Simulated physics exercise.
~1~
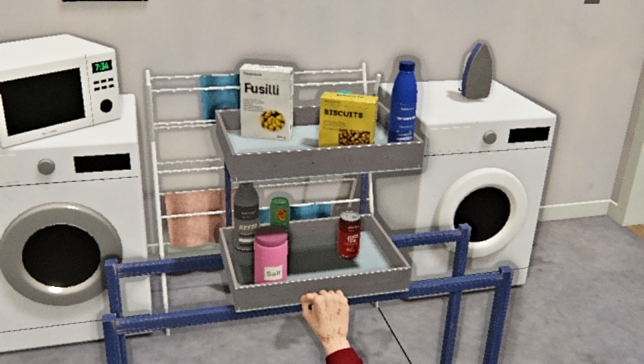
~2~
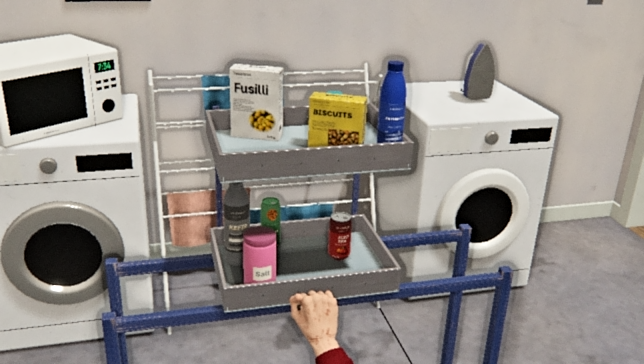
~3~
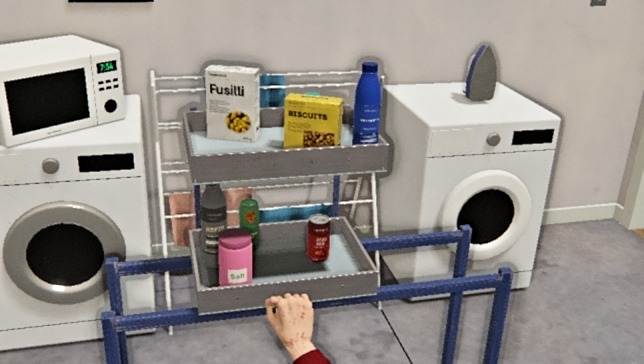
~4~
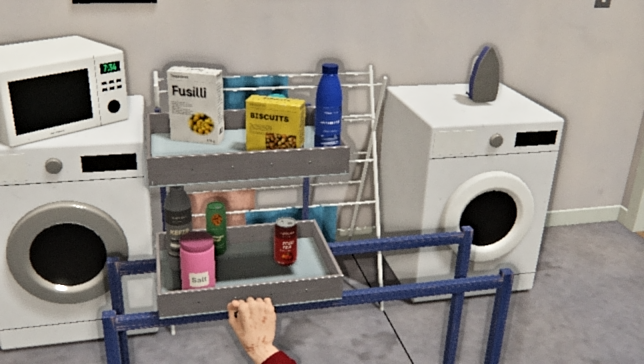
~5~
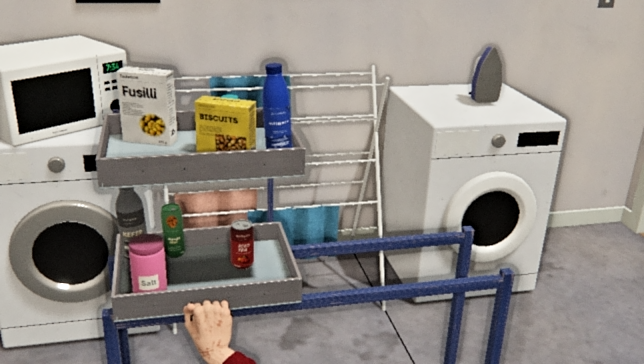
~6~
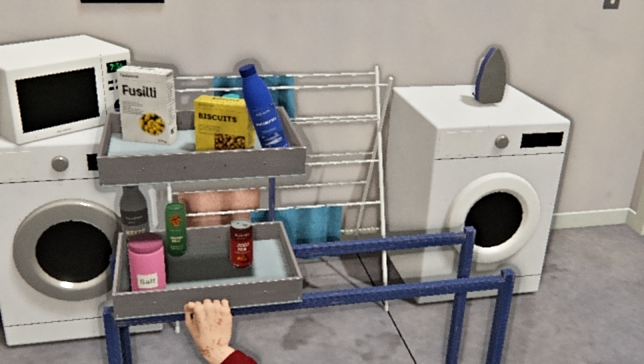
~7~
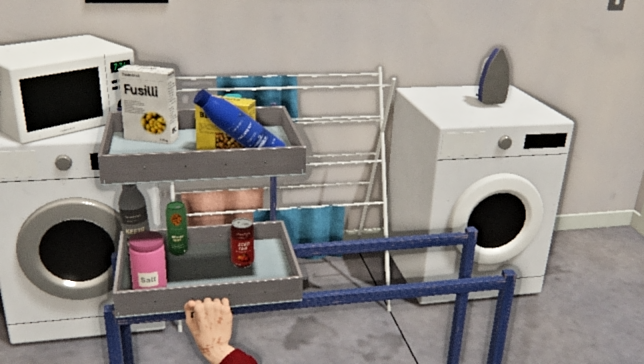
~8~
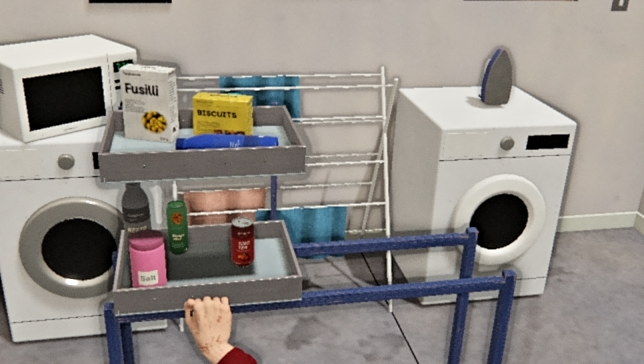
A two-level grey tray holding packets, bottles and cans slid left along blue rails, with a hand at its front edge, and stopped at the left end; then the blue bottle on top tipped over and lay on its side while everything else stayed upright.
